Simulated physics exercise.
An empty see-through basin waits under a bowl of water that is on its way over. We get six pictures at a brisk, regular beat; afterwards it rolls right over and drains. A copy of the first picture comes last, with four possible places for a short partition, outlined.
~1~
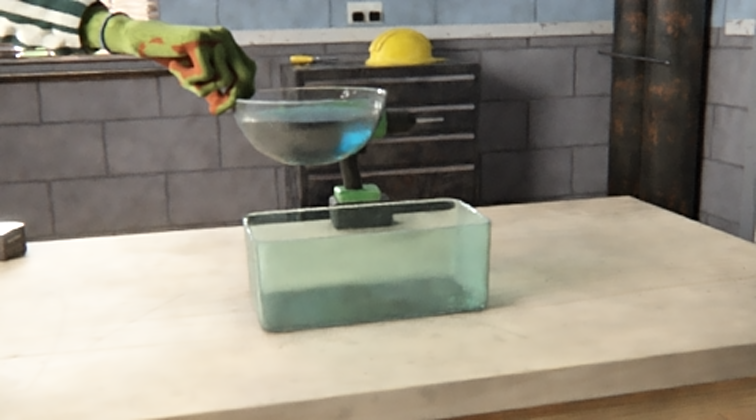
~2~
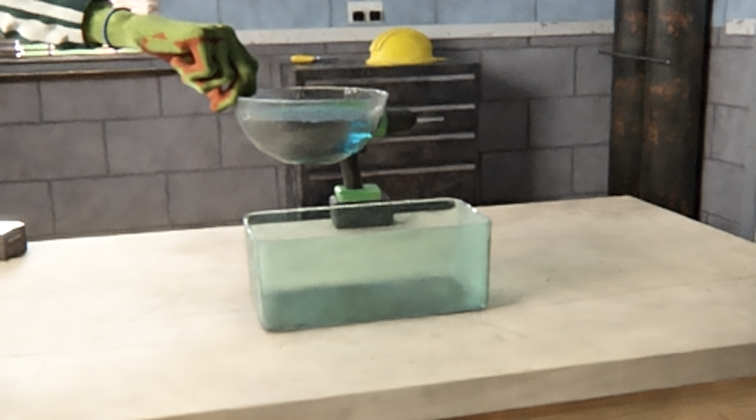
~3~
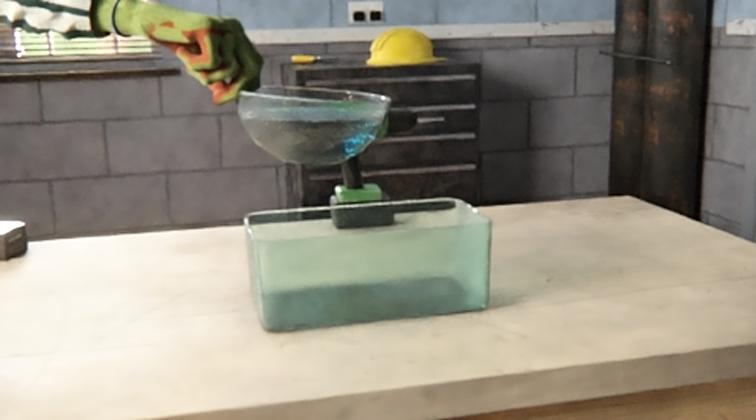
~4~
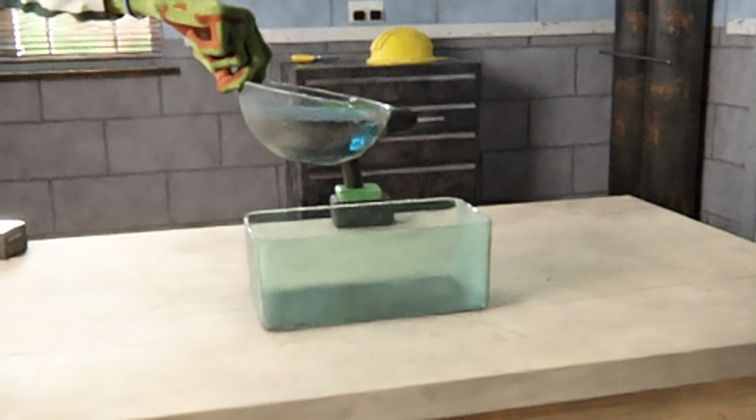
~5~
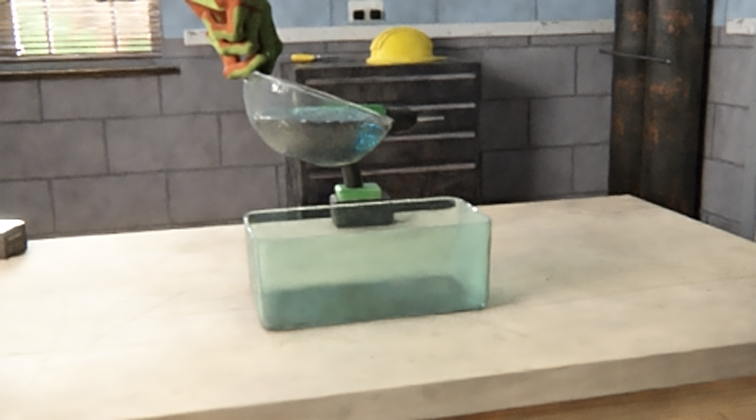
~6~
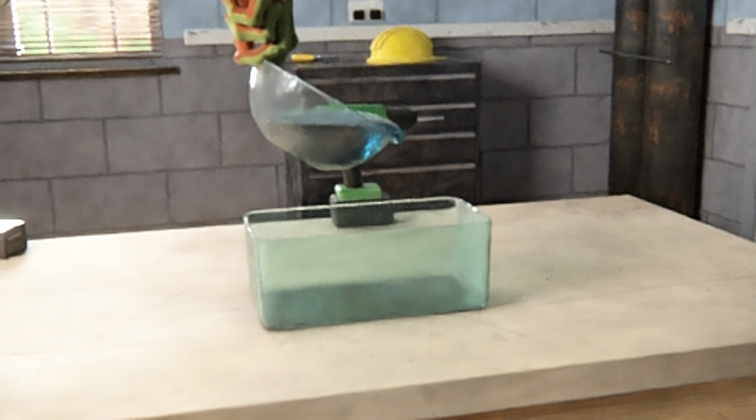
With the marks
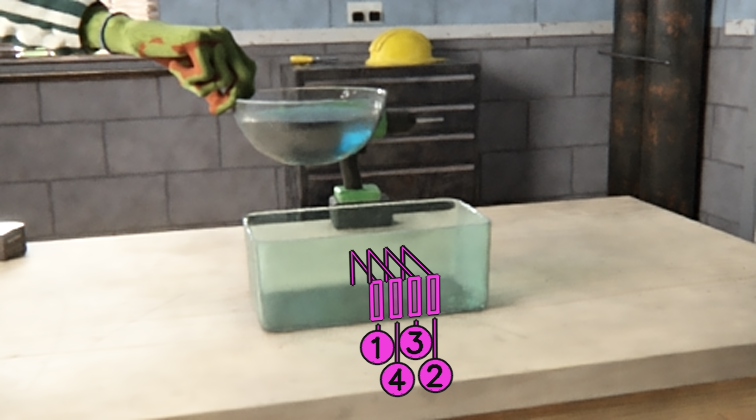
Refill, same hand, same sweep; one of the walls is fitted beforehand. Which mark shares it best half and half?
Choose 2.
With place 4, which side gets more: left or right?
The right one.
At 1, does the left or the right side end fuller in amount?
The right one.
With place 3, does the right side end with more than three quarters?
No, it does not.
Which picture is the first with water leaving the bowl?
Picture 6.
On the marked copy, 1 at (378, 325); 2 at (434, 319); 3 at (416, 321); 4 at (397, 323).
For place 1, about 8 % ends left of the wall and 90 % right of it.
For place 2, about 53 % ends left of the wall and 44 % right of it; 3 % is lost outside.
For place 3, about 32 % ends left of the wall and 66 % right of it.
For place 4, about 17 % ends left of the wall and 81 % right of it.
